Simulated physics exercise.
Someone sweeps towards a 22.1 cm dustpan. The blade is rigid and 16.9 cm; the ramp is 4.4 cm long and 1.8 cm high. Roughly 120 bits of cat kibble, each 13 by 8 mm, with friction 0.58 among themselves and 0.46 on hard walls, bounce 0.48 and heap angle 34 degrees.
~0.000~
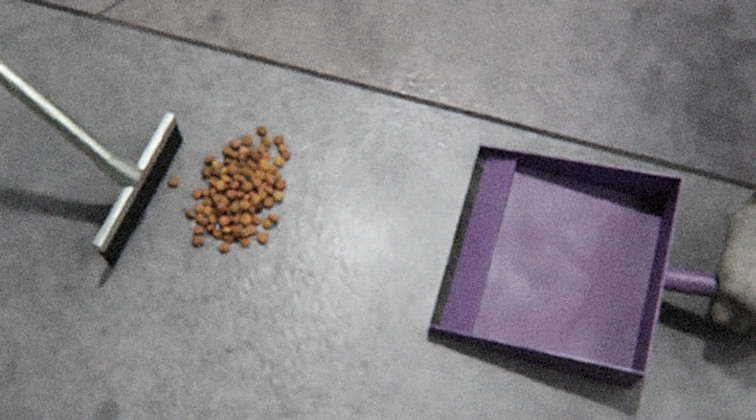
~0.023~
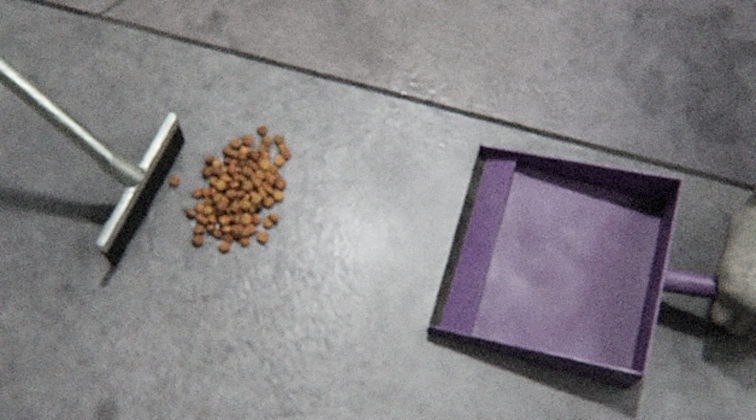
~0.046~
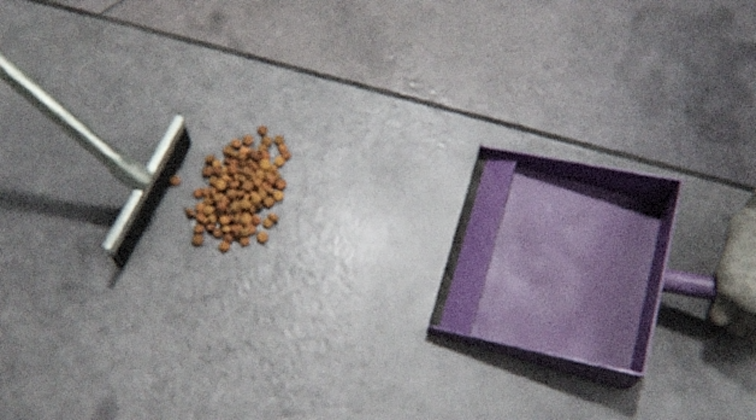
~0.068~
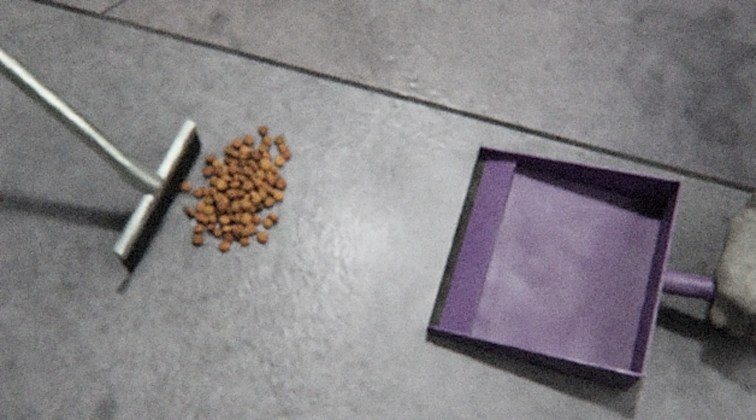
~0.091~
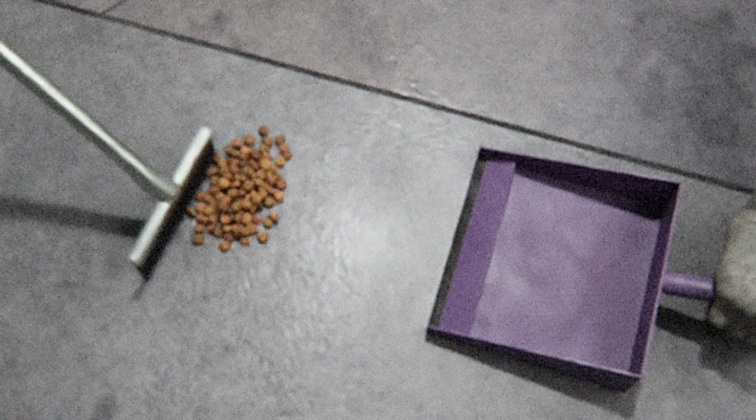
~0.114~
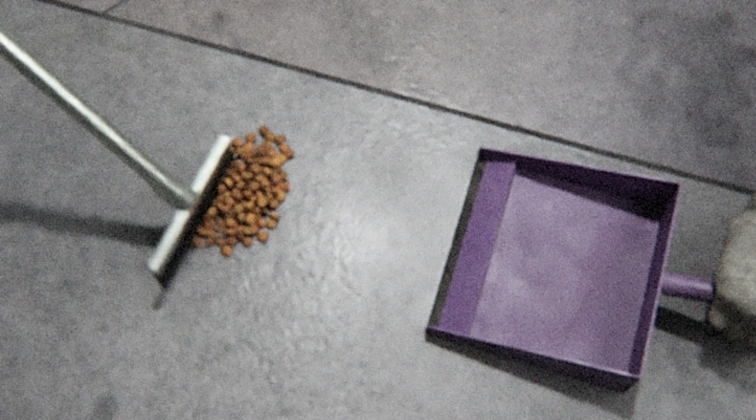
A hand holding a purple dustpan still on grey floor as a long-handled blade slides right and pushes into brown kibble.
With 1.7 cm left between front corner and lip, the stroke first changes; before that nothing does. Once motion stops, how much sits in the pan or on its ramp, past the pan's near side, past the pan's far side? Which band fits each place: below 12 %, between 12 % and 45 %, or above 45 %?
Bands: Pan between 12 % and 45 %; near side between 12 % and 45 %; far side below 12 %.
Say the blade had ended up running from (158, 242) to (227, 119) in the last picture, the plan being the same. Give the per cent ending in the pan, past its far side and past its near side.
The pan gets 30, the far side 5 and the near side 5.
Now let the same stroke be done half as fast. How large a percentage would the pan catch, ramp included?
Share: About 15 %.
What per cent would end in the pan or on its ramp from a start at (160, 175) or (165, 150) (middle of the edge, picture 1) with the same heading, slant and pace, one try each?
About 40 and 40 per cent.
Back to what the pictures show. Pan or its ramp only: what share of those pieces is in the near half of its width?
Around 100 percent.
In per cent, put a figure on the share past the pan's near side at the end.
Roughly 25 %.
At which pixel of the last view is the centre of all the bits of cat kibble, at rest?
I'd say roughly (438, 287).
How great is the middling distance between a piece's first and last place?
Around 26 centimetres.
After 0.25 s, middle of the blade 14 cm from the lip; 0 % over the lip, far side 0 %, near side 10 %.
After 0.34 s, middle of the blade 5 cm from the lip; 0 % over the lip, far side 0 %, near side 15 %.
Then, at 0.56 s, middle of the blade 3 cm from the lip; 25 % over the lip, far side 0 %, near side 25 %.
By 1.1 s all is still; pan 25 %, near side 25 %, far side 0 %, in front of the lip or behind the blade 55 %.
